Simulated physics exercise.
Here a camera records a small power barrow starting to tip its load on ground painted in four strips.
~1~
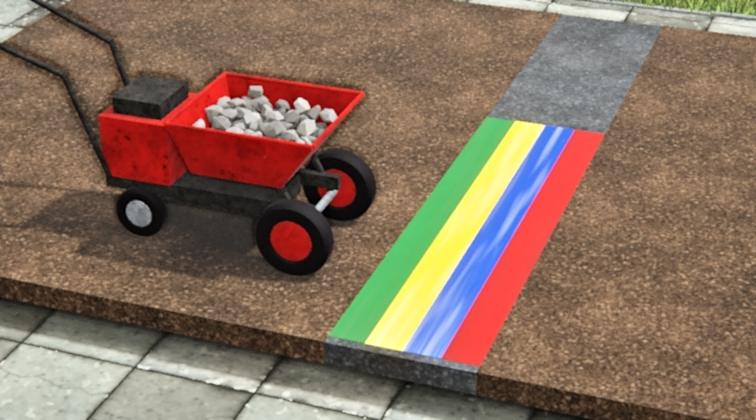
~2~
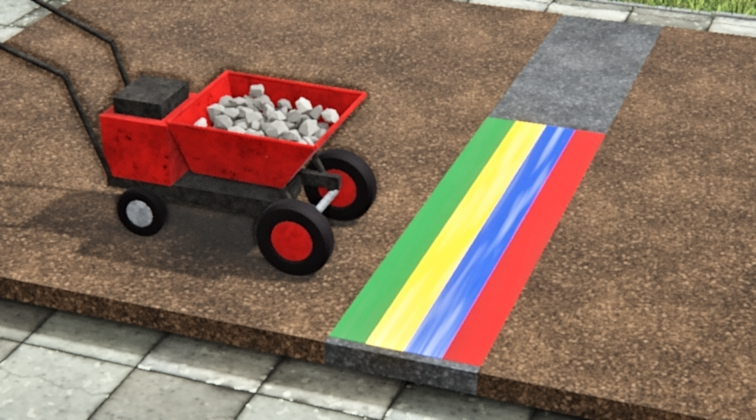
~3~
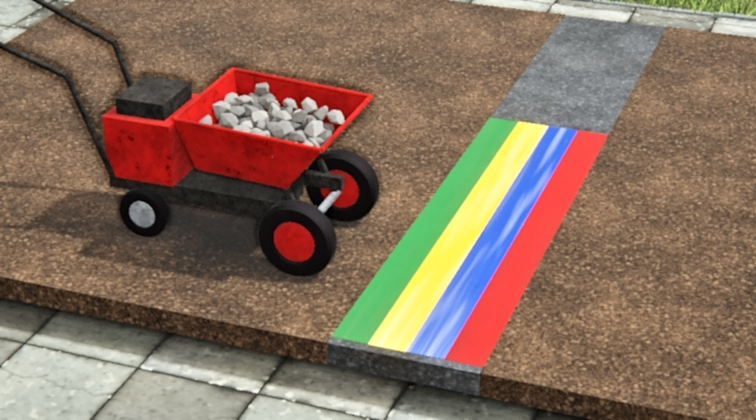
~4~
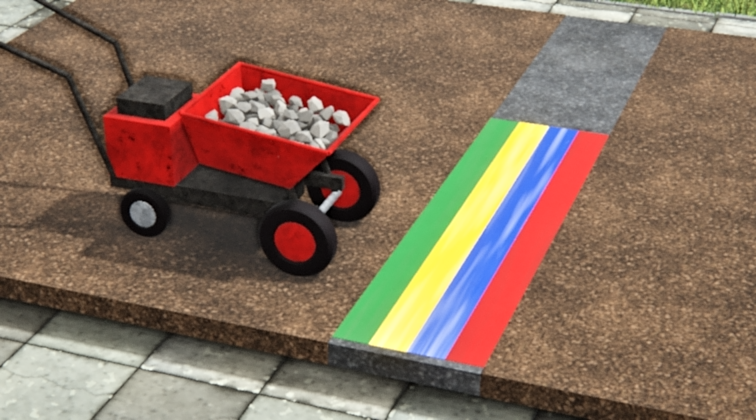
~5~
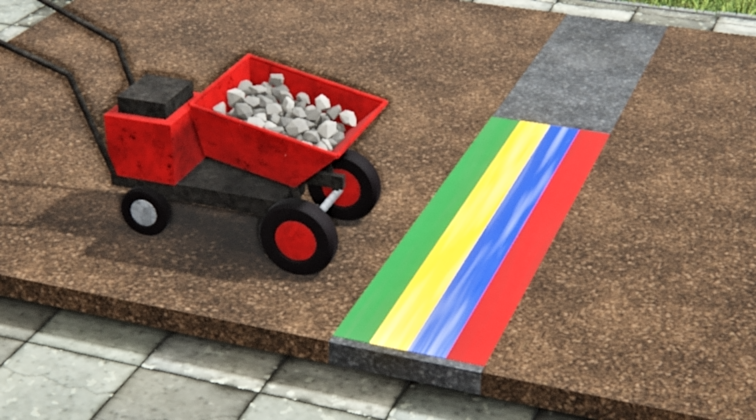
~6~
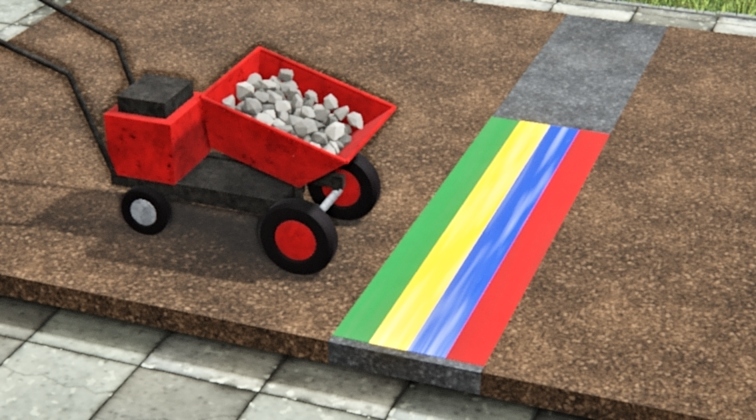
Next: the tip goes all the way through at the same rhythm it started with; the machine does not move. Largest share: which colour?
Colour: Yellow.
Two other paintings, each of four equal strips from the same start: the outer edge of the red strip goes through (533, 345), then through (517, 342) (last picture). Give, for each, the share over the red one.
The first one comes out at 10 percent, while the second comes out at 10 percent.
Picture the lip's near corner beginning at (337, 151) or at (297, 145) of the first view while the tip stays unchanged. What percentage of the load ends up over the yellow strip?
The first gives close to 20 per cent and the second 30 per cent.
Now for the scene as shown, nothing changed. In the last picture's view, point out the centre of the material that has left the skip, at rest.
Near pixel (459, 262).
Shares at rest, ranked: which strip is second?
The second place goes to the blue one.
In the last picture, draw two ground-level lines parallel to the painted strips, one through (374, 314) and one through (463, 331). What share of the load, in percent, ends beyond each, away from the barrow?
Close to 90 per cent, then close to 20 per cent.
Just after the last frame, skip tipped steeply; every one in the skip.
A moment on, skip tipped steeply; almost all in the skip; about a tenth over the yellow strip; just a few over the blue strip.
Further on, skip tipped right over; roughly a quarter in the skip; just a few over the green strip; roughly a third over the yellow strip; roughly a quarter over the blue strip; about a tenth over the red strip; about a tenth off the paint.
When it is over, skip tipped right over; about a tenth in the skip; about a tenth over the green strip; roughly a third over the yellow strip; roughly a quarter over the blue strip; about a tenth over the red strip; about a tenth off the paint.
